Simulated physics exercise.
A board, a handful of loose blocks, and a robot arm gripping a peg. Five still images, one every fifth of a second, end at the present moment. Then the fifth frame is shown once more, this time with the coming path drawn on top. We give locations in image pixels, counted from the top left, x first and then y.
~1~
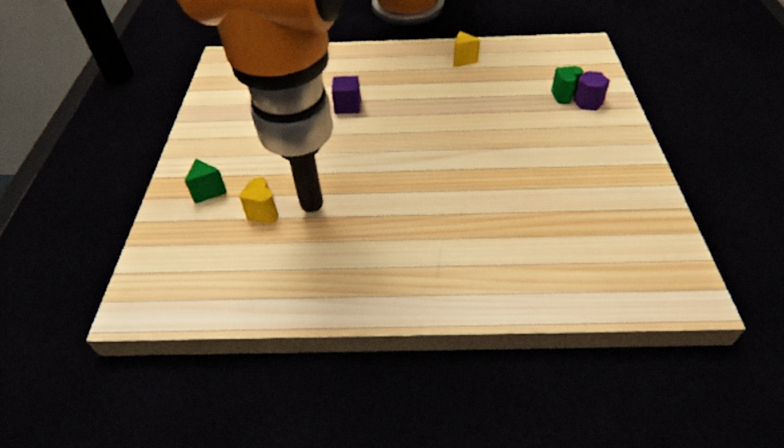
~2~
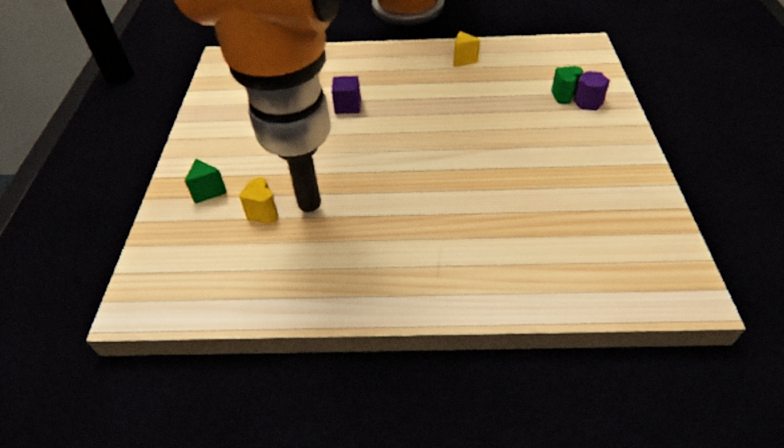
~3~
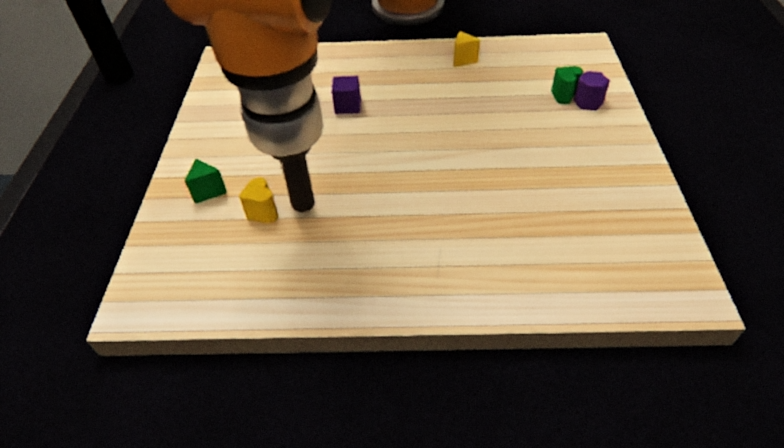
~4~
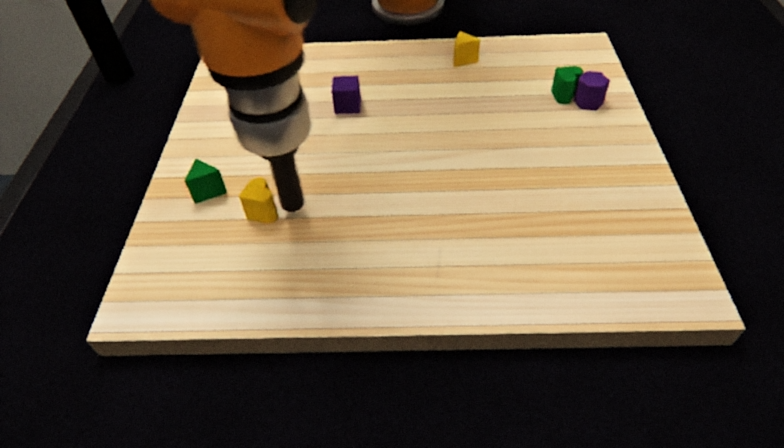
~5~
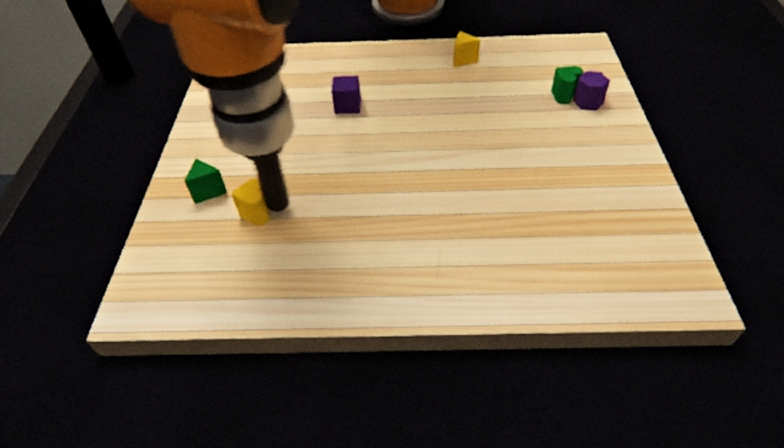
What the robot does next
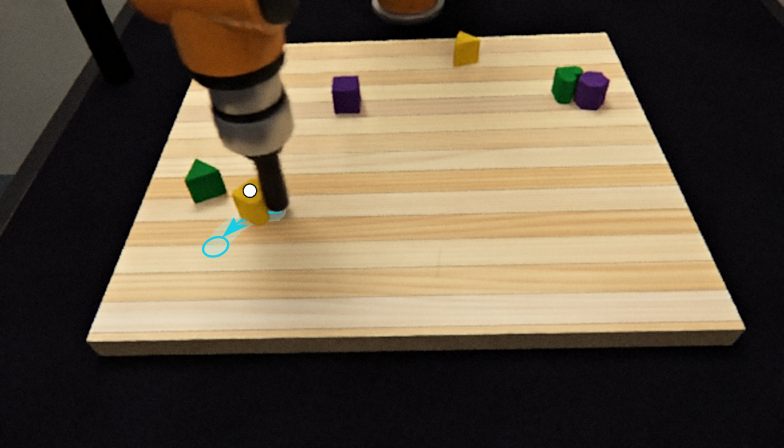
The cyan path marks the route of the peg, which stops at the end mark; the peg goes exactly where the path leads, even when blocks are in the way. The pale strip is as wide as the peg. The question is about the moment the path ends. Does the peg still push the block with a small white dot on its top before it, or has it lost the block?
It ends up beside or behind the peg.
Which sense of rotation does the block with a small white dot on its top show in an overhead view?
The block with a small white dot on its top rotates clockwise.
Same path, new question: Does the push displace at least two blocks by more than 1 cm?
I expect not.
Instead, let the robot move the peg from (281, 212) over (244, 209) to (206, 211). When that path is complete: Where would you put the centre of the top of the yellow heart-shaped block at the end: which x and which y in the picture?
It comes to (172, 194).
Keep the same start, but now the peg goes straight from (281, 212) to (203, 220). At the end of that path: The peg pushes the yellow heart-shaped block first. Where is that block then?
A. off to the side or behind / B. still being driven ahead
The answer is B.
The line goes from (281, 212) via (255, 215) and (232, 228), ending at (216, 247); the dot is on the yellow heart-shaped block.
The first path, step by step. Halfway along, peg (240, 214); yellow heart-shaped block (211, 197).
At the end, peg (213, 240); green triangular block unmoved; yellow heart-shaped block (200, 201), turned 40° clockwise.
